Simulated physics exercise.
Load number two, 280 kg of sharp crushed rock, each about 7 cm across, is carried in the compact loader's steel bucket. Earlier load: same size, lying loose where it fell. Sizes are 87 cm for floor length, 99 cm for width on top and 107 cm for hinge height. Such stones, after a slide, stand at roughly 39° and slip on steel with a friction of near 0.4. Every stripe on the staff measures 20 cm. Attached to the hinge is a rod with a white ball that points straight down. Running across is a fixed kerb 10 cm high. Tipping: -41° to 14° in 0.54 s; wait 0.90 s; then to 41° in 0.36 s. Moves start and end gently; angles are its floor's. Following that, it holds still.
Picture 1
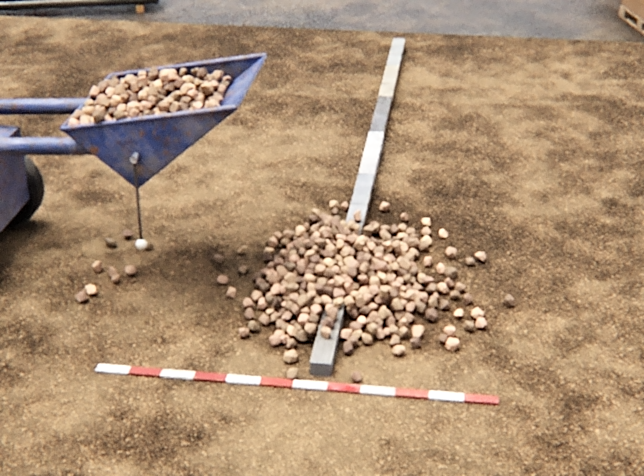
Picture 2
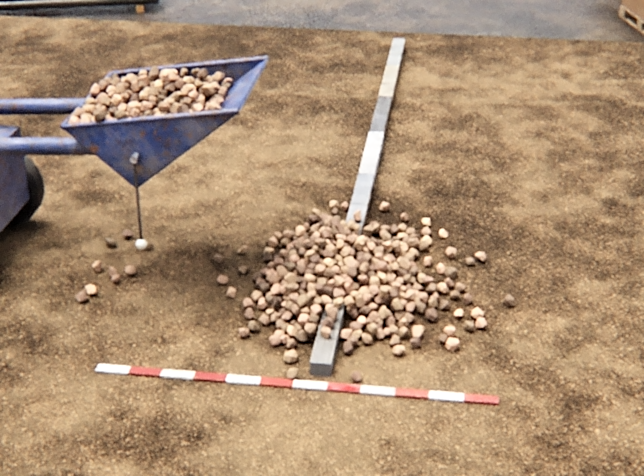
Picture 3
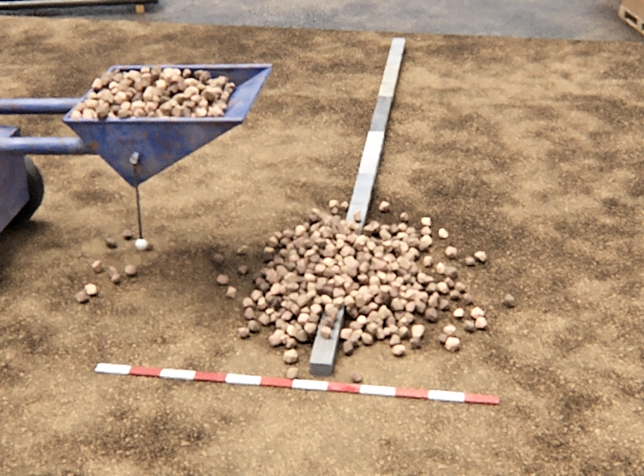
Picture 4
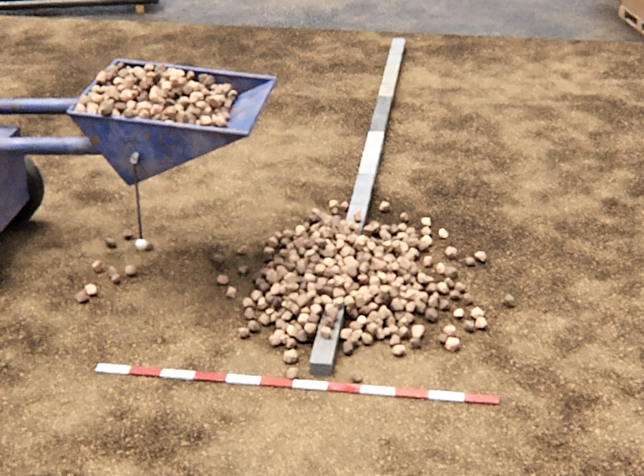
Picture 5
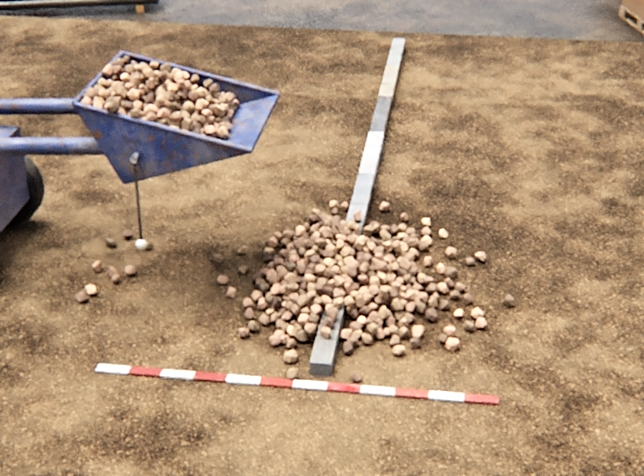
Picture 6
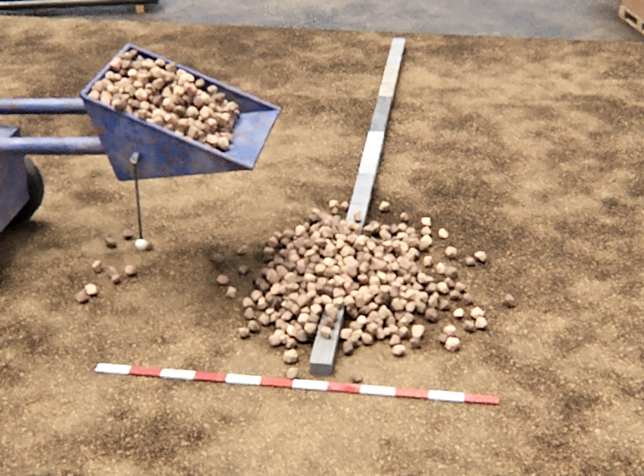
A blue bucket of stones tips its right edge lower beside a still stone pile.
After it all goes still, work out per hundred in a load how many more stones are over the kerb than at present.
Around 0 stones per hundred.
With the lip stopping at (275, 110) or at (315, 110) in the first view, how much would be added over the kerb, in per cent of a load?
Roughly 10 and 35 per cent, in that order.
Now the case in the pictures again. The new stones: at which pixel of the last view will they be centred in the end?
Their centre rests close to (263, 258).
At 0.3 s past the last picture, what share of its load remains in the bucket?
Close to 100 in a hundred.
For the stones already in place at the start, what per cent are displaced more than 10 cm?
Near 0 per cent, I reckon.
Then, 0.1 s after the last picture the floor is at 5°; in per cent of one load, 100 in the bucket, 61 on this side of the kerb, 41 over the kerb; the foremost stones are at (477, 298).
Then, 0.3 s after the last picture the floor is at 14°; in per cent of one load, 100 in the bucket, 61 on this side of the kerb, 41 over the kerb; the foremost stones are at (477, 298).
Then, 2.0 s after the last picture the floor is at 41°; in per cent of one load, 18 in the bucket, 142 on this side of the kerb, 41 over the kerb; the foremost stones are at (477, 298).
Then, 4.5 s after the last picture the floor is at 41°; in per cent of one load, 0 in the bucket, 161 on this side of the kerb, 42 over the kerb; the foremost stones are at (477, 298). Net gain over the kerb, 0.
